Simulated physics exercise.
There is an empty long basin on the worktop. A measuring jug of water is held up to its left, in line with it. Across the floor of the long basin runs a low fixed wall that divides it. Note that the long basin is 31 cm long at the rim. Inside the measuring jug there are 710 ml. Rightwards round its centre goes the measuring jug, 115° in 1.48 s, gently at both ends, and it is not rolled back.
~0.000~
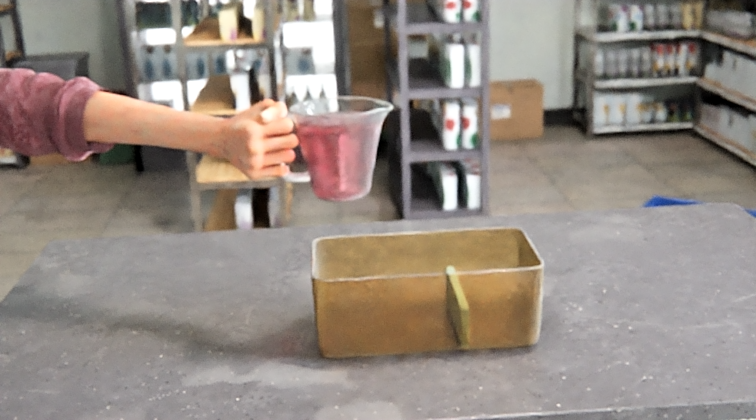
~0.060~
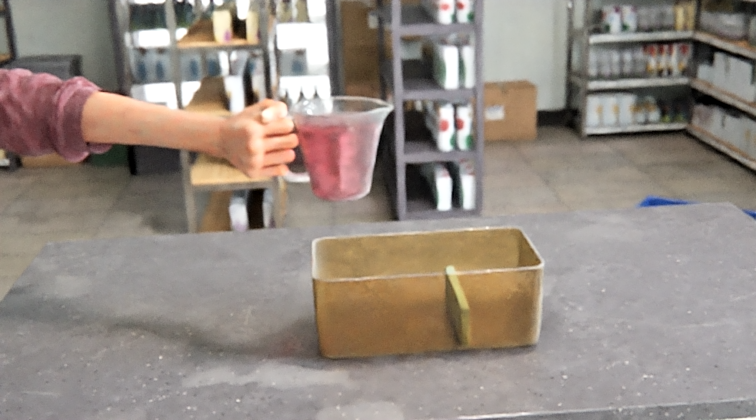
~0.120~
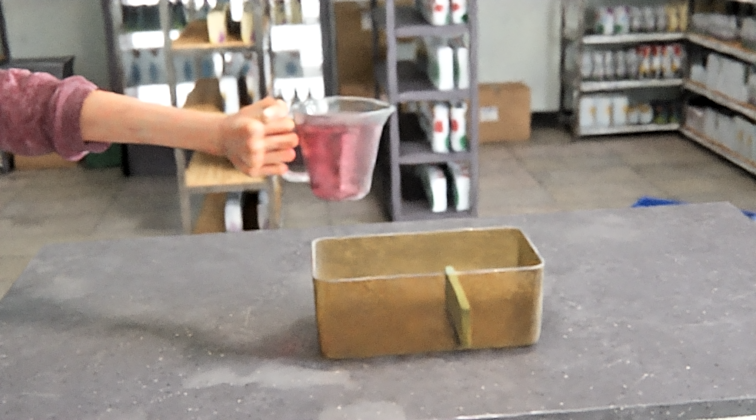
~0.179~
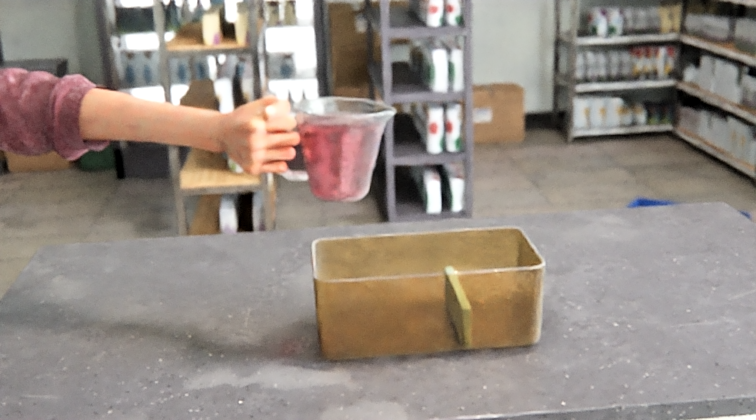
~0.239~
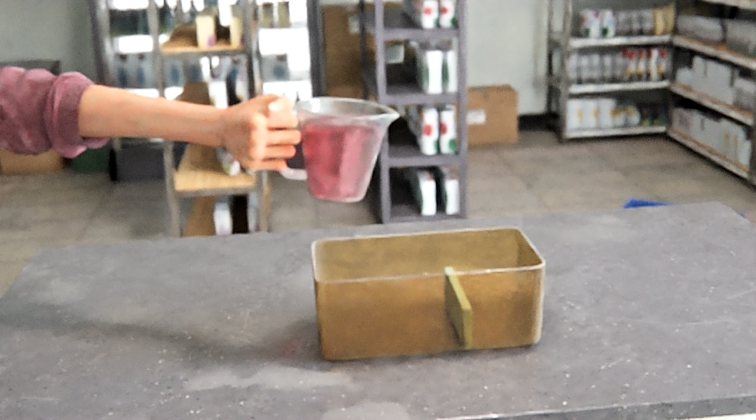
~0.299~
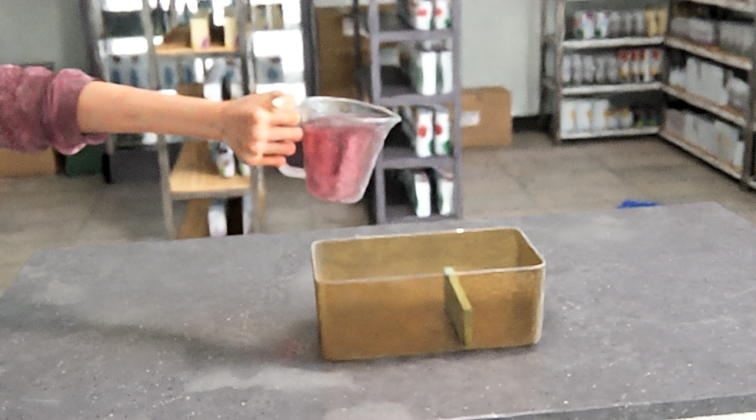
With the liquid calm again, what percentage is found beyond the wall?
Beyond the wall there is roughly 34 percent.
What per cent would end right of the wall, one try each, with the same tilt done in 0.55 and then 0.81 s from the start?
15 then 20 %.
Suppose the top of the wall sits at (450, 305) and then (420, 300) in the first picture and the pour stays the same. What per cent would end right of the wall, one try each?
Roughly 55 per cent, then 85 per cent.
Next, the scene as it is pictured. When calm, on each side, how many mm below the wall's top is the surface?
Left side: Around 44 mm. Right side: Around 44 mm.
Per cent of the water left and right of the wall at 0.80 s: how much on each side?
Left roughly 3, right roughly 7.
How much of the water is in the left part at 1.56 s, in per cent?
I'd put it at close to 64 %.
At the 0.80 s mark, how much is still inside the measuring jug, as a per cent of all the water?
Roughly 68 per cent.
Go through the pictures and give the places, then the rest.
Tilt 0°; pouring edge (393, 105); surface from (297, 121) to (381, 118); the long basin's rim runs from (313, 260) to (532, 247); the wall's top is at (457, 287), in the first picture.
Tilt 0°; pouring edge (393, 106); surface from (297, 121) to (381, 117), in the second picture.
Tilt 2°; pouring edge (394, 107); surface from (298, 121) to (381, 118), in the third picture.
Tilt 4°; pouring edge (396, 109); surface from (299, 122) to (382, 119), in the fourth picture.
Tilt 7°; pouring edge (398, 113); surface from (302, 123) to (385, 120), in the fifth picture.
Tilt 11°; pouring edge (401, 117); surface from (303, 124) to (390, 120), in the sixth picture.
After 0.80 s the tilt is 65° and 69 per cent is still to pour, 3 is left of the wall and 7 right of it.
After 1.17 s the tilt is 103° and 9 per cent is still to pour, 45 is left of the wall and 33 right of it.
After 1.56 s the tilt is 115° and 0 per cent is still to pour, 64 is left of the wall and 34 right of it.
After 1.98 s the tilt is 115° and 0 per cent is still to pour, 65 is left of the wall and 34 right of it.
In the end 65 per cent lies left of the wall, 34 right of it and 2 outside.
